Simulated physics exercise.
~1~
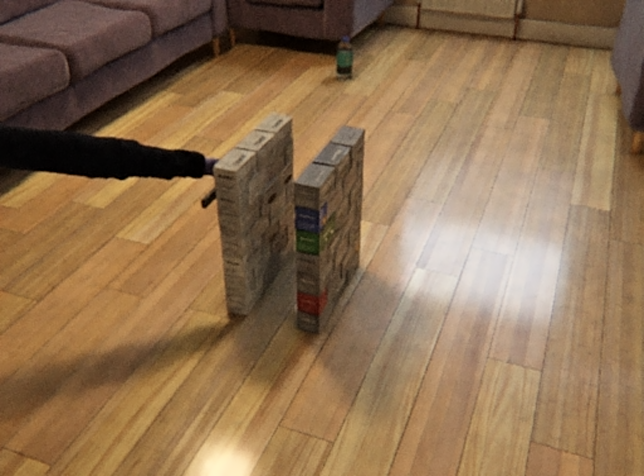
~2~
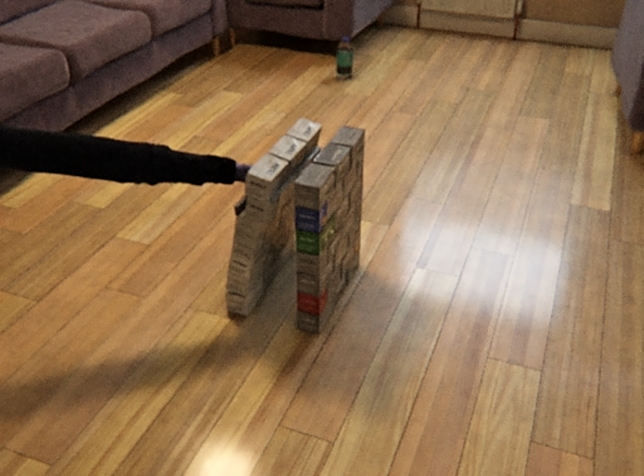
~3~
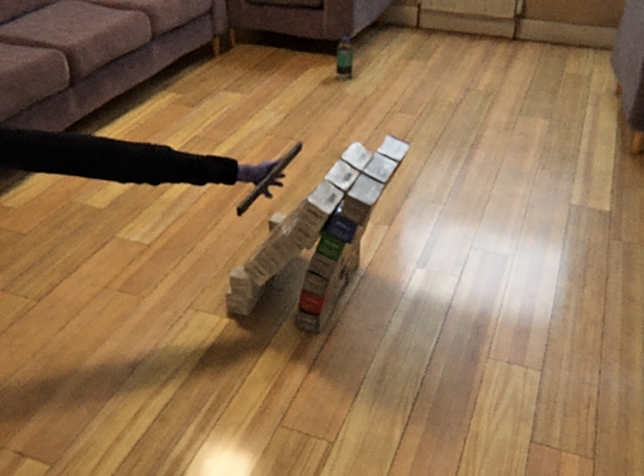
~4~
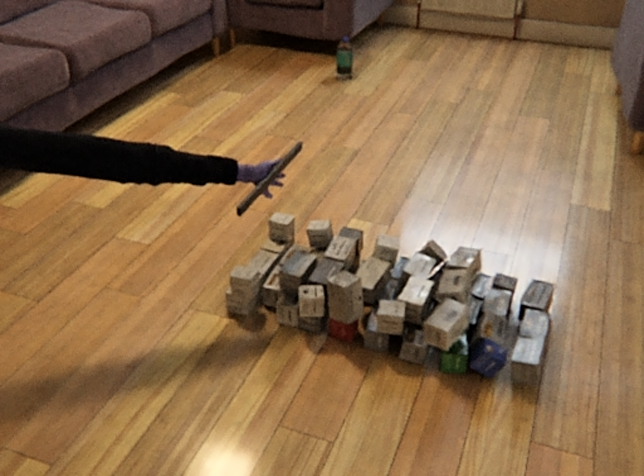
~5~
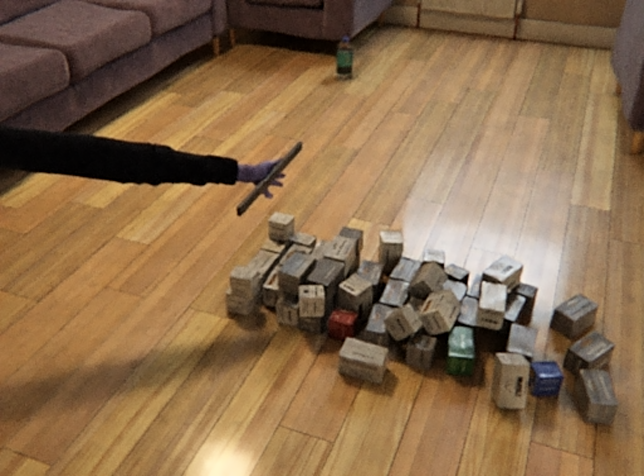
Hand with a flat strip shoving one wall of small packets into another, both toppling rightward into a scattered heap on floorboards.
